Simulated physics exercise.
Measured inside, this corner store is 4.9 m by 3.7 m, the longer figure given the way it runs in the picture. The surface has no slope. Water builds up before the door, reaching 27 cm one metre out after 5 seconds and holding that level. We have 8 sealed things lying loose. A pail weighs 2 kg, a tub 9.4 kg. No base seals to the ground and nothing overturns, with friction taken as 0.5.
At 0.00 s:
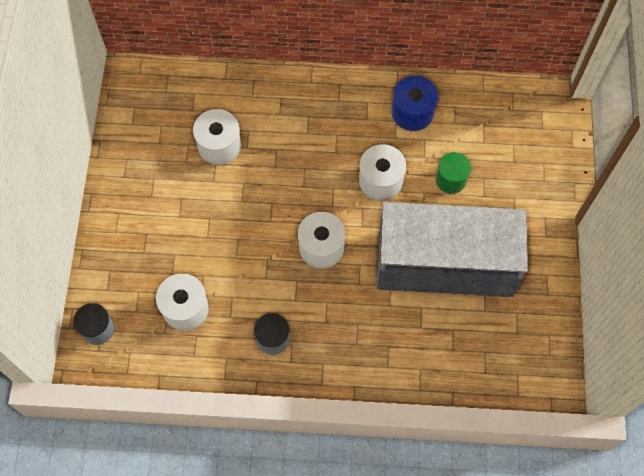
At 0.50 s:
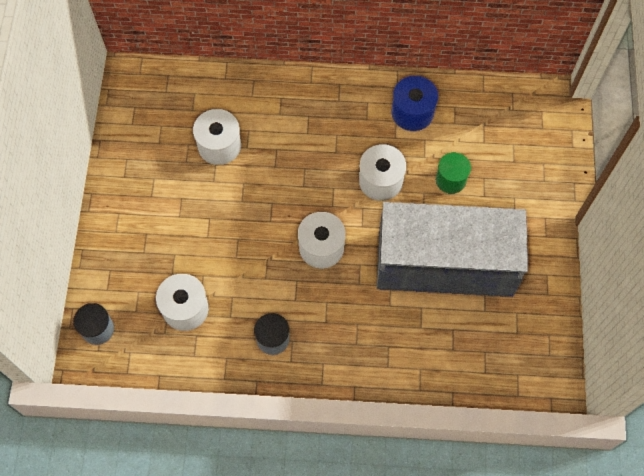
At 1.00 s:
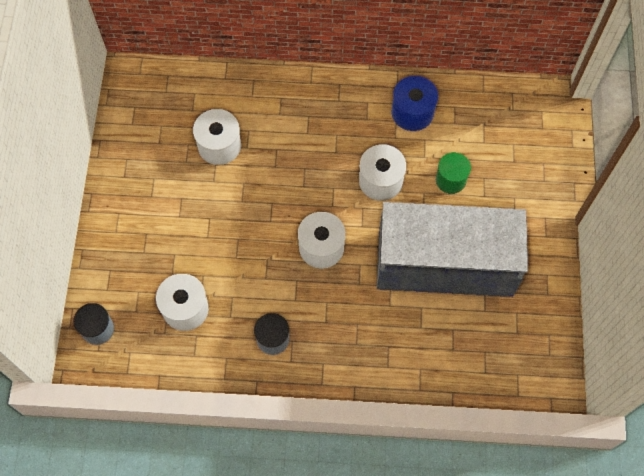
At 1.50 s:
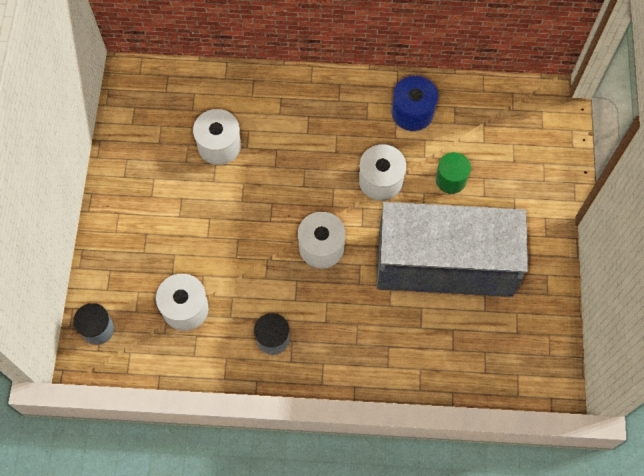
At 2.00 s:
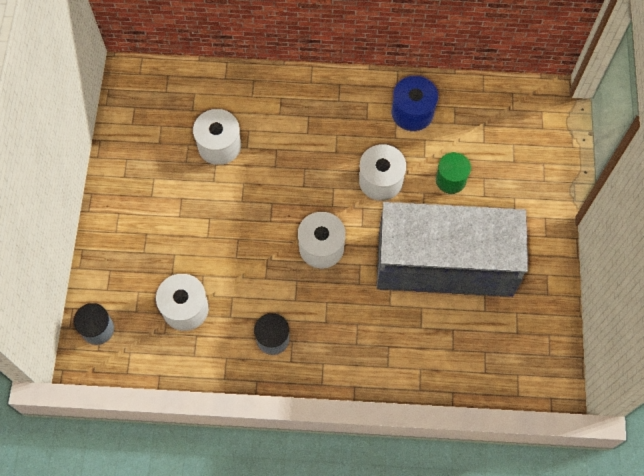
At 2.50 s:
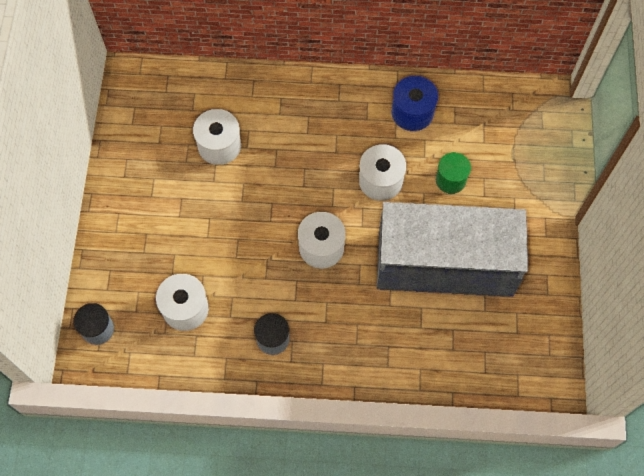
A speckled gray block like a counter stands right of center on the wooden floor of a small room, seen from high above, with a brick wall behind. Four whitish cylinders dot the floor, with two black ones at lower left, a green pail and a blue tub at upper right. Greenish water gathers outside, then a thin sheet spreads in through the right-hand doorway while every object stays still.
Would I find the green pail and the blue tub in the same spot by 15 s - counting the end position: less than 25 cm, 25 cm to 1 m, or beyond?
The green pail covers a big distance, and the blue tub covers a big distance.
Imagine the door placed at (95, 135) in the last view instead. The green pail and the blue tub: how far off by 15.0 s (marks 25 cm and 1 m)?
Then the green pail ends far away, the blue tub ends far away.
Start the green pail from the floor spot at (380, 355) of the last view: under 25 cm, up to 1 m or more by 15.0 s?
Looks like it is swept a long way.
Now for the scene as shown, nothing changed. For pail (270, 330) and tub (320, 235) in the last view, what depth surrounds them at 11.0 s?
I'd put it at 6 cm and 6 cm respectively.
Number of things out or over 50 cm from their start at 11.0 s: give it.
By that point, 7.
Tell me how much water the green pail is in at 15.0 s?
The depth there is around 23 cm.
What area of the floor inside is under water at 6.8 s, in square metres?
Around 13 m2 of it.
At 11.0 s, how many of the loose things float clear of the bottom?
Answer: 8.
After 3.5 s the green pail is near (440, 171), 0.2 m from its start, aground; the blue tub is near (416, 95), 0.0 m from its start, aground; 0 afloat.
After 6.8 s the green pail is near (175, 217), 2.7 m from its start, afloat; the blue tub is near (143, 64), 2.8 m from its start, afloat; 2 afloat.
After 11.0 s the green pail is near (340, 348), 2.2 m from its start, afloat; the blue tub is near (109, 197), 3.2 m from its start, afloat; 8 afloat.
After 15.0 s the green pail is near (581, 351), 2.1 m from its start, afloat; the blue tub is near (425, 372), 2.8 m from its start, afloat; 8 afloat.
